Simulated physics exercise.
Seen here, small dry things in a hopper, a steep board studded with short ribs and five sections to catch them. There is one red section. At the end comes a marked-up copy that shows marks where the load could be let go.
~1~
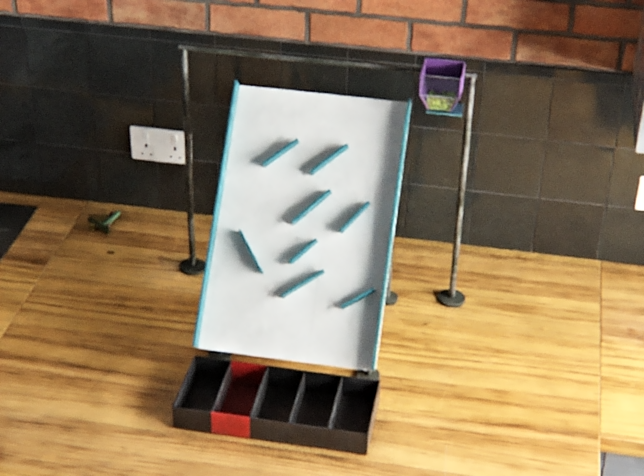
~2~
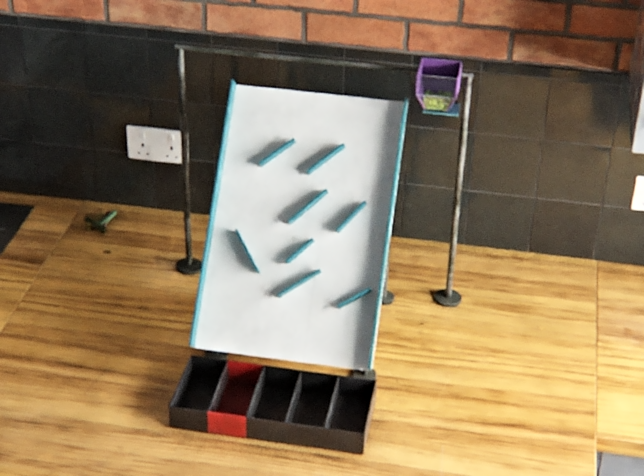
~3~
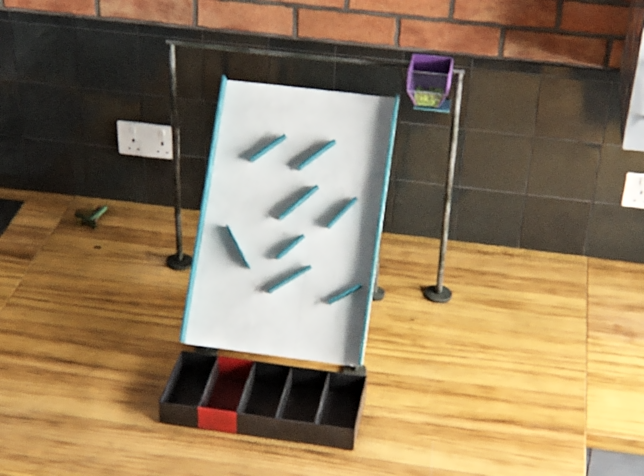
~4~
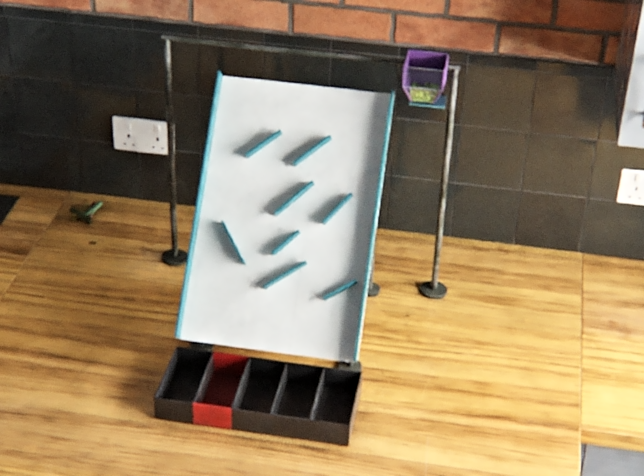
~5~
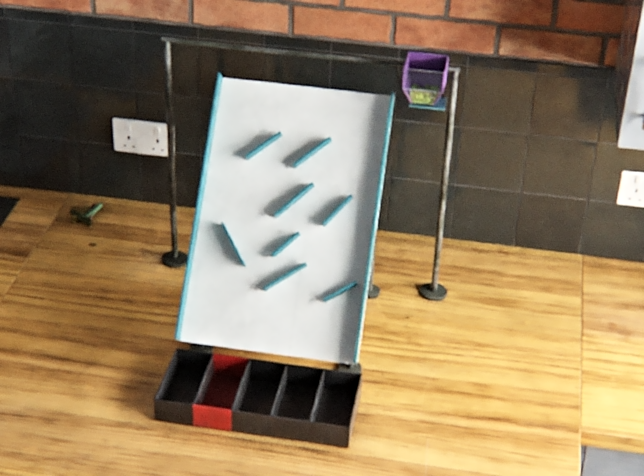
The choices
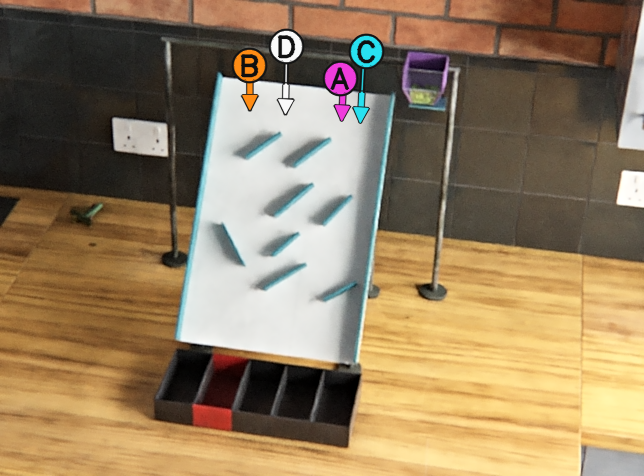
The view shifts slightly right, moving the ribbed white board and still hopper leftward.
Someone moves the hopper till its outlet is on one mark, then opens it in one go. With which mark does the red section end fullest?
Choose A.
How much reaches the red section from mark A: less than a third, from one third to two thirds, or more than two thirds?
From one third to two thirds.
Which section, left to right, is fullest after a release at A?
It is the second one.
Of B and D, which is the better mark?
Here it is mark D.
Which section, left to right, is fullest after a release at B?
The first.
On the marked copy, mark A meets the board at (341, 115); mark B meets the board at (249, 104); mark C meets the board at (360, 117); mark D meets the board at (285, 108).
For mark A, about half in the red section, about a third in other sections, a stray few outside the box.
For mark B, a small part in the red section, most in other sections, a small part outside the box.
For mark C, about a quarter in the red section, about two thirds in other sections, a small part outside the box.
For mark D, about a quarter in the red section, about two thirds in other sections, a small part outside the box.
